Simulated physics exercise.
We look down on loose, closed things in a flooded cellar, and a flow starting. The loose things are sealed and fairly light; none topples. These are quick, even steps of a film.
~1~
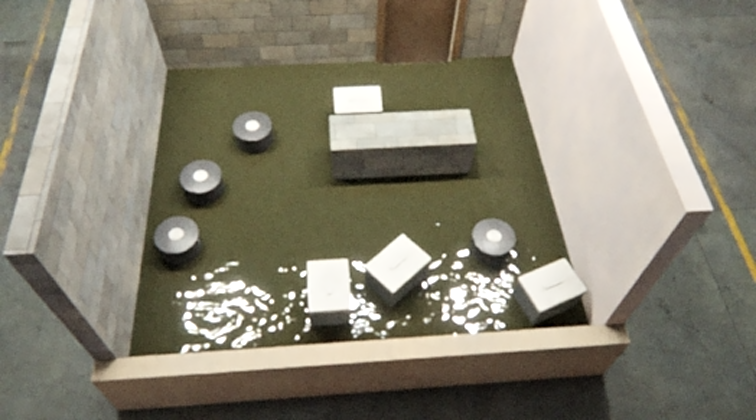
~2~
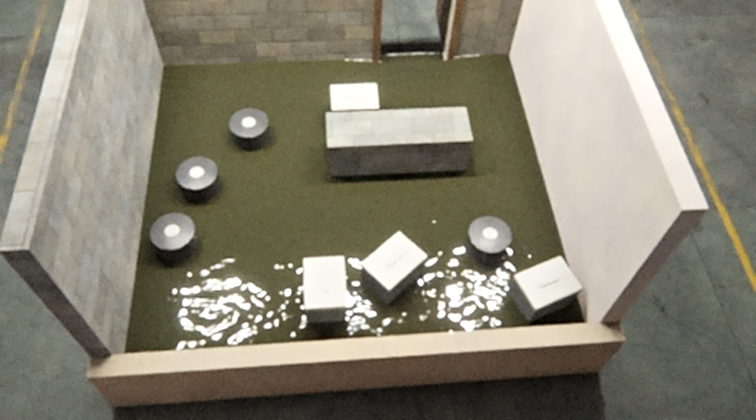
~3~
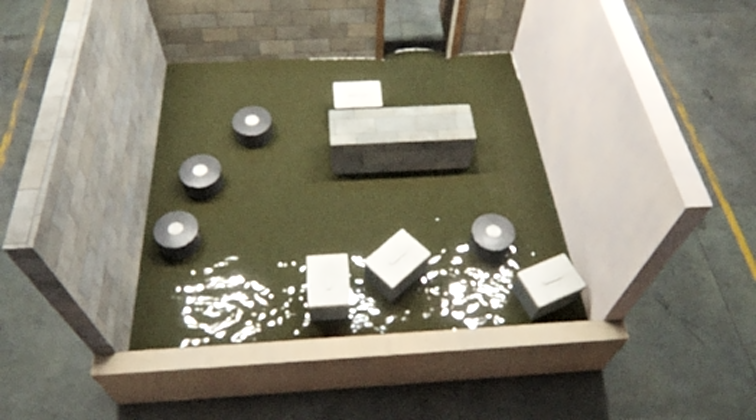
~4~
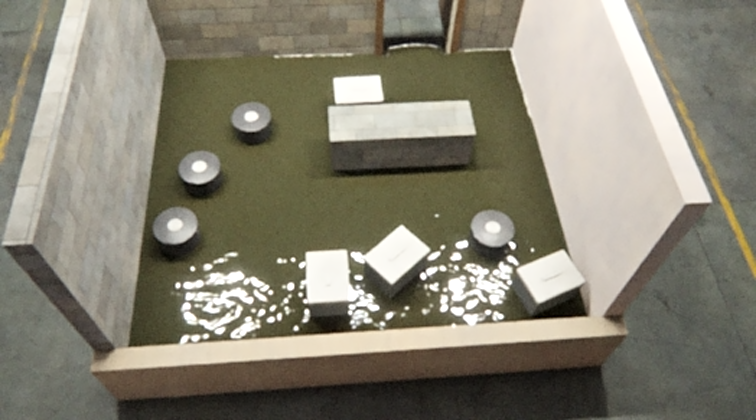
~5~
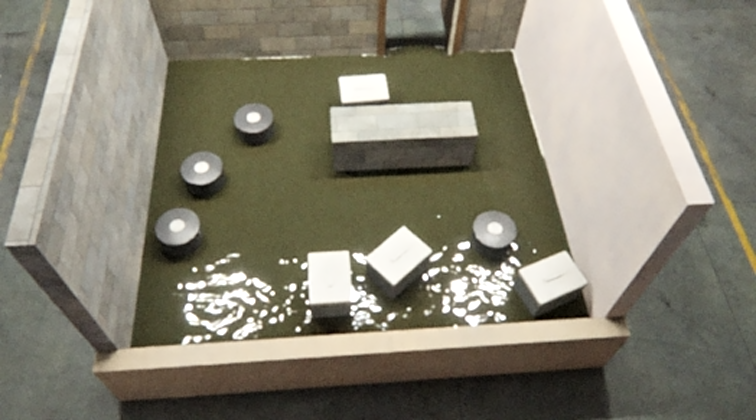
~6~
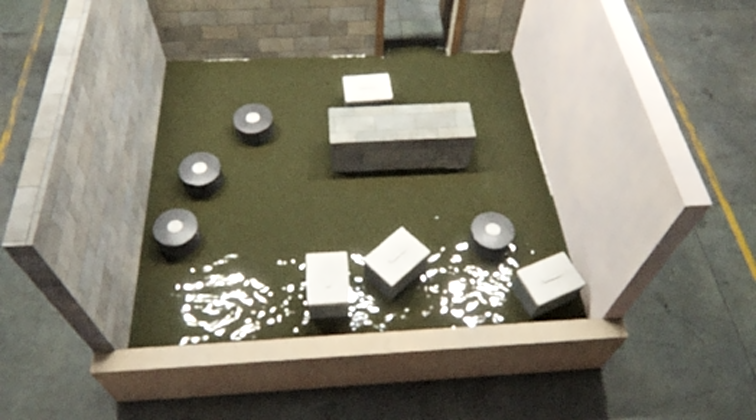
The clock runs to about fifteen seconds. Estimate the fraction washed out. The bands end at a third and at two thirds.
Share: Less than a third.
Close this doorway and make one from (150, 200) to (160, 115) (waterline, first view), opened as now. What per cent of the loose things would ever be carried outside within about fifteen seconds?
Some 50 per cent.
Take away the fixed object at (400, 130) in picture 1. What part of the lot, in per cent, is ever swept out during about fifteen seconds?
Some 10 per cent.
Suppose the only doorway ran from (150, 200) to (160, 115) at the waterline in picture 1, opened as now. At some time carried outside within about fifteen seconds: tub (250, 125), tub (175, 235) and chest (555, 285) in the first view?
In that order: Yes, gone, left behind.
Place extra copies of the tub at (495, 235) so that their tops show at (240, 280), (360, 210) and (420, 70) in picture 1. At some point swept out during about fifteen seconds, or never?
As listed: Inside, stays, through.
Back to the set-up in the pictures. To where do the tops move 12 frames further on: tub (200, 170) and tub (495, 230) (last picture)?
Close to (215, 140) and (507, 199).
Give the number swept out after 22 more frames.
The number is 1.
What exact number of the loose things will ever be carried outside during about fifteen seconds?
It comes to 2.
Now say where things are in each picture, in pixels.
The first picture shows a chest at (358, 99) floats; a tub at (252, 126) floats; 0 of 8 have shifted.
The second picture shows a chest at (355, 97) floats; a tub at (249, 123), afloat; 0 of 8 have shifted.
The third picture shows a chest at (358, 94) floats; a tub at (252, 121) floats; 0 of 8 have shifted.
The fourth picture shows a chest at (358, 89), afloat, close to its start; a tub at (251, 117) floats; 0 of 8 have shifted.
The fifth picture shows a chest at (364, 88), afloat, close to its start; a tub at (254, 118) floats; 1 of 8 have shifted.
The sixth picture shows a chest at (368, 87), afloat, close to its start; a tub at (253, 118), afloat; 1 of 8 have shifted.
A moment on, 0 of 8 are out; 8 afloat.
Next, 1 of 8 are out; 7 afloat.
Later, 1 of 8 are out; 7 afloat.
In the end, 2 of 8 are out; 6 afloat.
